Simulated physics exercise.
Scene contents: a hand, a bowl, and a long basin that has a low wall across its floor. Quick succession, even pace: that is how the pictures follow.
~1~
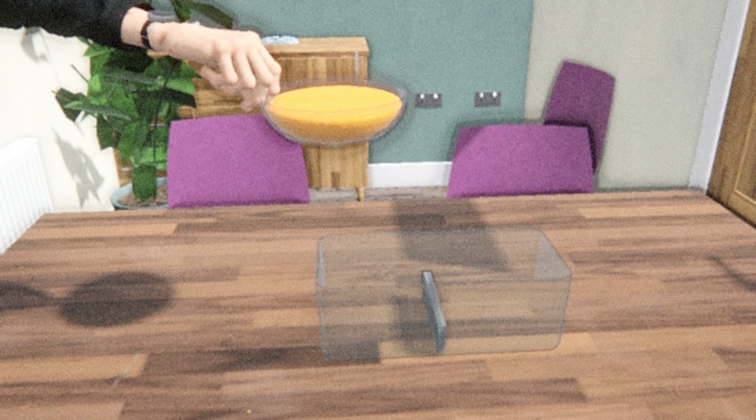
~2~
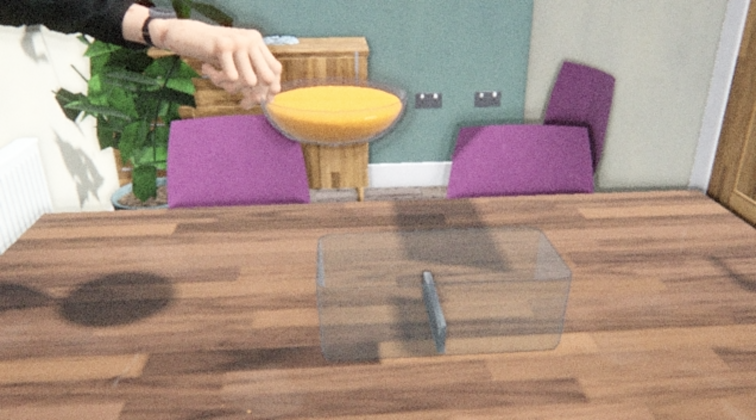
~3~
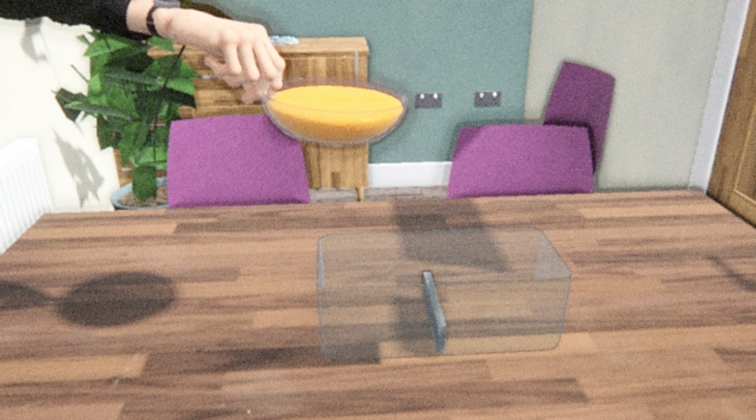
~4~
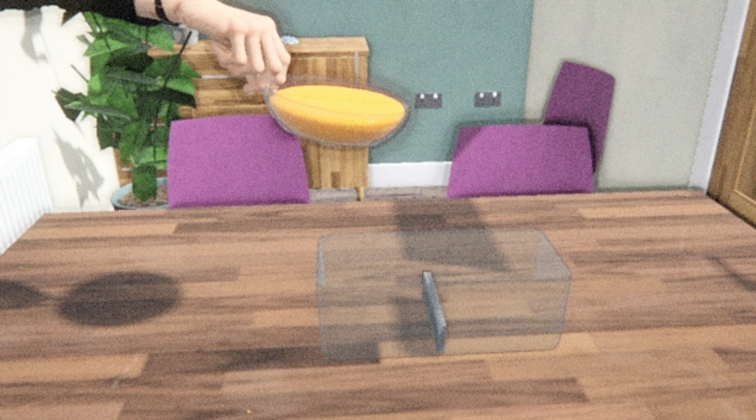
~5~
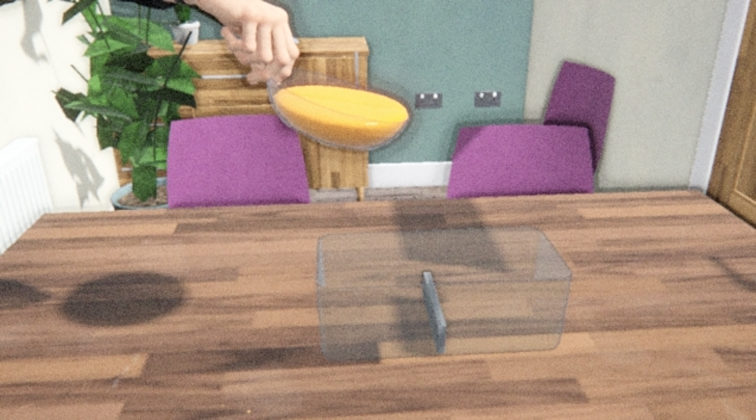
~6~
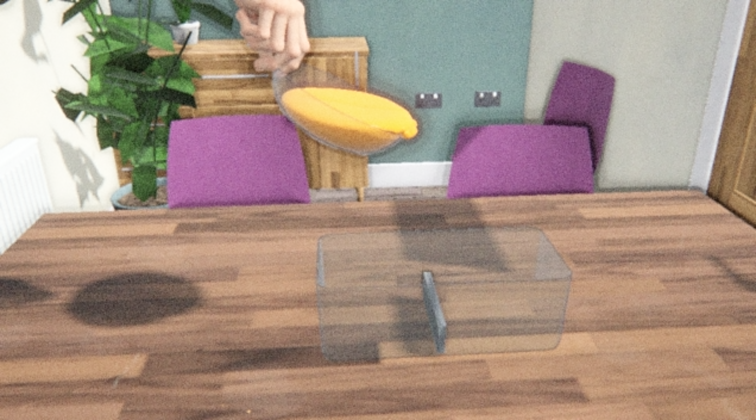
A hand tilting a glass bowl of orange juice rightward above a clear long basin with a low wall, juice reaching the rim.
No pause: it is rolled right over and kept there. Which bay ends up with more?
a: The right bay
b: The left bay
Answer: A.
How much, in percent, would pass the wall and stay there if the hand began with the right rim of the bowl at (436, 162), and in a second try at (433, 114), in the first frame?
First try 80 %, second try 75 %.
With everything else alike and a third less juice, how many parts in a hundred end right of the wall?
Roughly 65 in a hundred.
A moment on, the tilt is 82° and 7 per cent is still to pour, 2 is left of the wall and 32 right of it.
Next, the tilt is 94° and 0 per cent is still to pour, 22 is left of the wall and 70 right of it.
Then the tilt is 94° and 0 per cent is still to pour, 27 is left of the wall and 70 right of it.
Later the tilt is 94° and 0 per cent is still to pour, 27 is left of the wall and 70 right of it.
In the end 27 per cent lies left of the wall, 70 right of it and 3 outside.
